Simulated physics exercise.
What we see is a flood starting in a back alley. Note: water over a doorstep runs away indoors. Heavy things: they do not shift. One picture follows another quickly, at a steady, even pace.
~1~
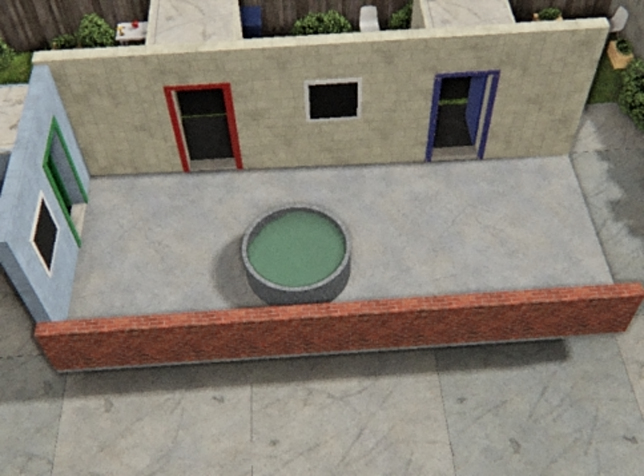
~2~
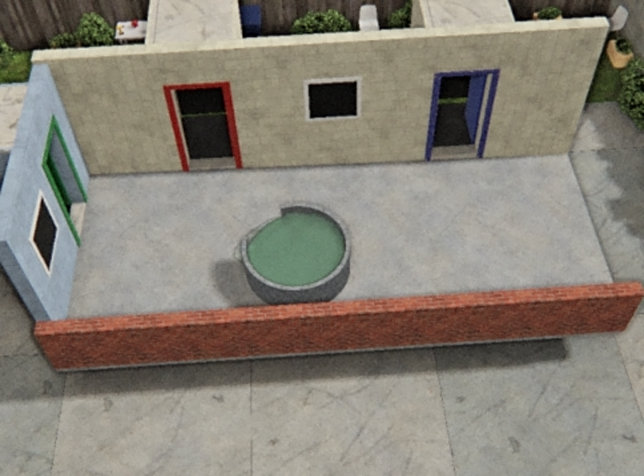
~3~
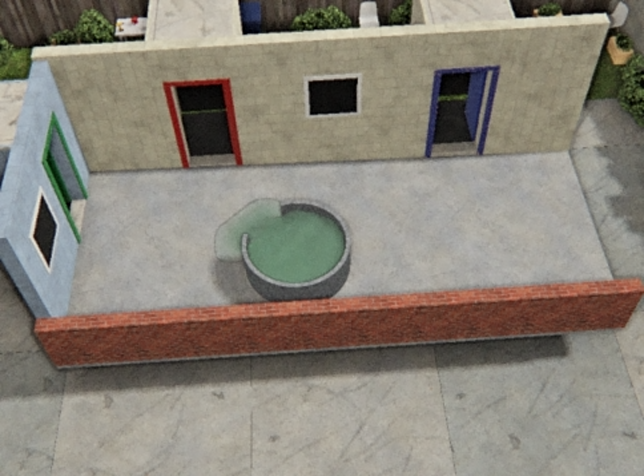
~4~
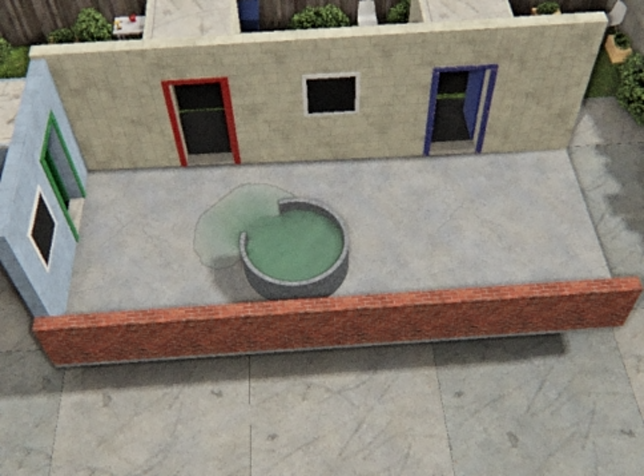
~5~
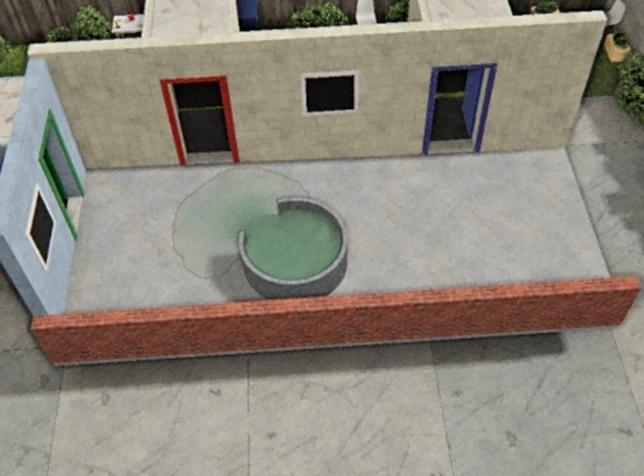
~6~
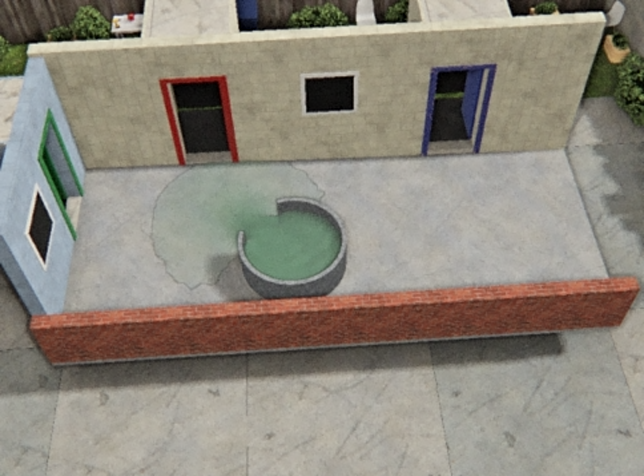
Green water pours through a gap in a round tank and spreads across the grey floor.
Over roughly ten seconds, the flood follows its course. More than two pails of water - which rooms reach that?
One by one: The green door exceeds two buckets, the blue door never exceeds two buckets, the red door exceeds two buckets.
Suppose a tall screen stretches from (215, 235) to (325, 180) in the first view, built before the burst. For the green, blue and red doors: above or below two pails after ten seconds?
Going through them in order, the green door remains below the mark, the blue door remains below the mark and the red door remains below the mark.
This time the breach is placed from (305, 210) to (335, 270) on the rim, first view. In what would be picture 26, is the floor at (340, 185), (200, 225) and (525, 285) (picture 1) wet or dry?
First soaked, second unwetted, third soaked.
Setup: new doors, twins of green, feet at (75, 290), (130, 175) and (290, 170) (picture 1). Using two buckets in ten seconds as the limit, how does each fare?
Stays within it; exceeds it; exceeds it.
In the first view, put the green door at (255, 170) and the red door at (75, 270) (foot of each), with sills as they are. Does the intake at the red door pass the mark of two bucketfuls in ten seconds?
Looks like the red one never reaches the limit.
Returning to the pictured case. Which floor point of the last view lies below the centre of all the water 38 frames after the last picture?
The water's middle lies around (236, 234).
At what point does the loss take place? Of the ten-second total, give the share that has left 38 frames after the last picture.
By my reckoning, 75 %.
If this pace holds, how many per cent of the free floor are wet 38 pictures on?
That should be about 55 %.
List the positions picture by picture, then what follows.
In the first picture, the round tank at (297, 248) is whole and still.
In the second picture, the front is at a hidden place, out from the gap on the round tank's far side.
In the third picture, water pours out on the round tank's far side and has run to (272, 203).
In the fourth picture, the front is at (251, 187), out from the gap on the round tank's far side.
In the fifth picture, the front is at (224, 175), out from the gap on the round tank's far side.
In the sixth picture, the front is at (201, 165), out from the gap on the round tank's far side.
A moment on, water covers 25 % of the floor; the green door not reached, the blue door not reached, the red door over two buckets in.
Next, water covers 30 % of the floor; the green door under two buckets in, the blue door not reached, the red door far over two buckets in.
Then, water covers 40 % of the floor; the green door over two buckets in, the blue door wet at the sill, nothing in, the red door far over two buckets in.
Later, water covers 55 % of the floor; the green door over two buckets in, the blue door wet at the sill, nothing in, the red door far over two buckets in.
In the end, water covers 75 % of the floor; the green door over two buckets in, the blue door wet at the sill, nothing in, the red door far over two buckets in.
